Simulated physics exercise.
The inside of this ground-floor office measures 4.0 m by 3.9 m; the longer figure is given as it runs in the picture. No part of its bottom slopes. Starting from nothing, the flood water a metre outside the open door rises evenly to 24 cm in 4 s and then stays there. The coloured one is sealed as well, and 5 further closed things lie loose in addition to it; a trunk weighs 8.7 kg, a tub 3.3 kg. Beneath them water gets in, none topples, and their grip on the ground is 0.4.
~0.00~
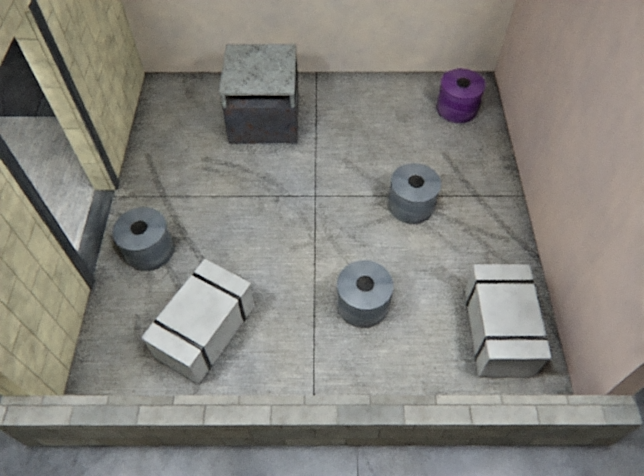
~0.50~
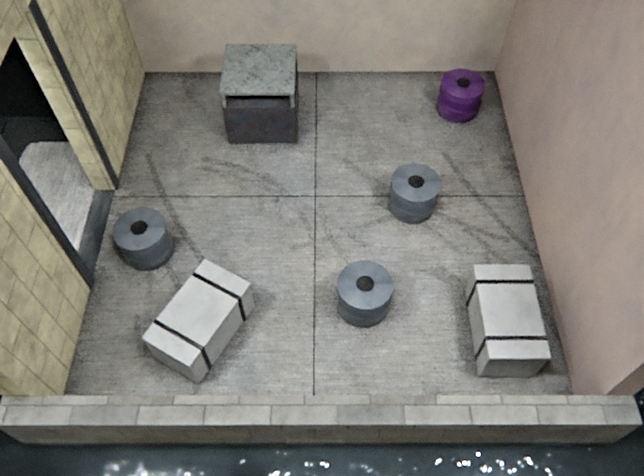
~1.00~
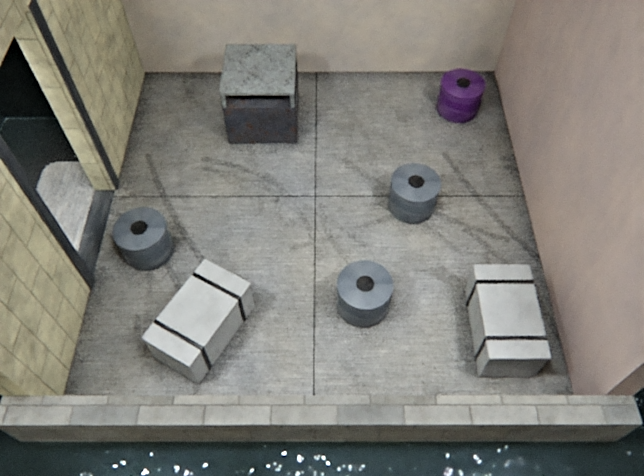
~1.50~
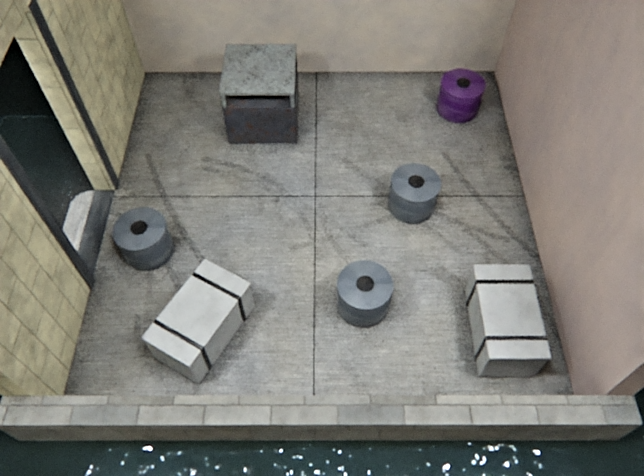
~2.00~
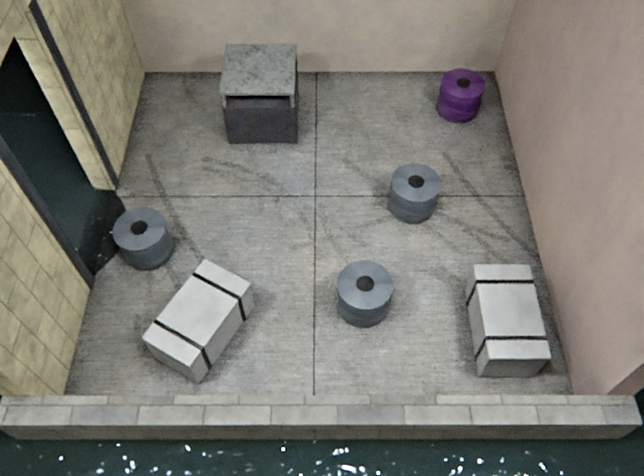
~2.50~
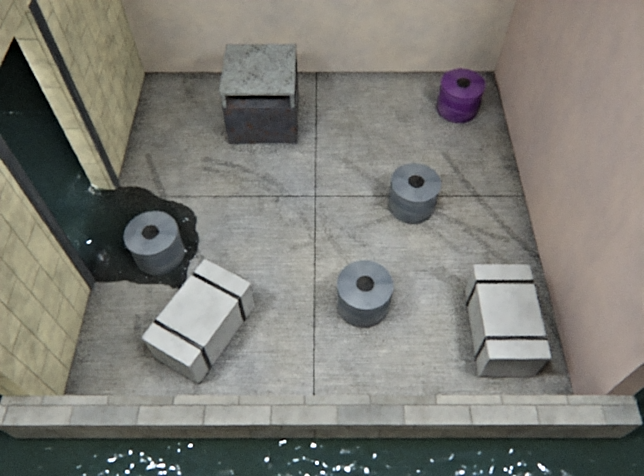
In this clip, dark water rises outside a walled room holding gray and purple round tubs and strapped boxes, then fills the left doorway and spreads slightly onto the floor, where the nearest gray tub shifts a little right.
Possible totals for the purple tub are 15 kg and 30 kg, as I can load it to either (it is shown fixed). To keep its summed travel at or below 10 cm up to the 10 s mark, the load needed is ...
... the larger of the two.
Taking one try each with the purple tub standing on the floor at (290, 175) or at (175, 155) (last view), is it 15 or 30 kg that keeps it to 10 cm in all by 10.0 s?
Taking the two spots in turn, only the heavier keeps it, then both keep it.
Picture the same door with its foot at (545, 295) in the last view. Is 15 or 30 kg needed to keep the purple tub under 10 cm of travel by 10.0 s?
So the light mass does it.
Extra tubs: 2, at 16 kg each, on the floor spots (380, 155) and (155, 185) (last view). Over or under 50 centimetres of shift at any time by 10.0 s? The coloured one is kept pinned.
The first comes out below the threshold, the second below the threshold.
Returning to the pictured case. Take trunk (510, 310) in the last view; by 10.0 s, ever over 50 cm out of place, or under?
Result: Threshold not reached.
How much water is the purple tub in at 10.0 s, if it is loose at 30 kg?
11 cm, roughly.
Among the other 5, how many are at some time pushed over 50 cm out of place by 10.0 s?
Result: 4.
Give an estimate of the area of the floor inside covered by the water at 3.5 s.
The covered patch comes to about 3.5 m2.
After 3.5 s the purple tub would be 0 cm from its start with 15 kg and 0 cm from its start with 30 kg; 0 cm of water round it then.
After 4.5 s the purple tub would be 0 cm from its start with 15 kg and 0 cm from its start with 30 kg; 0 cm of water round it then.
After 7.0 s the purple tub would be 0 cm from its start with 15 kg and 0 cm from its start with 30 kg; 7 cm of water round it then.
After 10.0 s the purple tub would be 62 cm from its start with 15 kg and 0 cm from its start with 30 kg; 11 cm of water round it then.
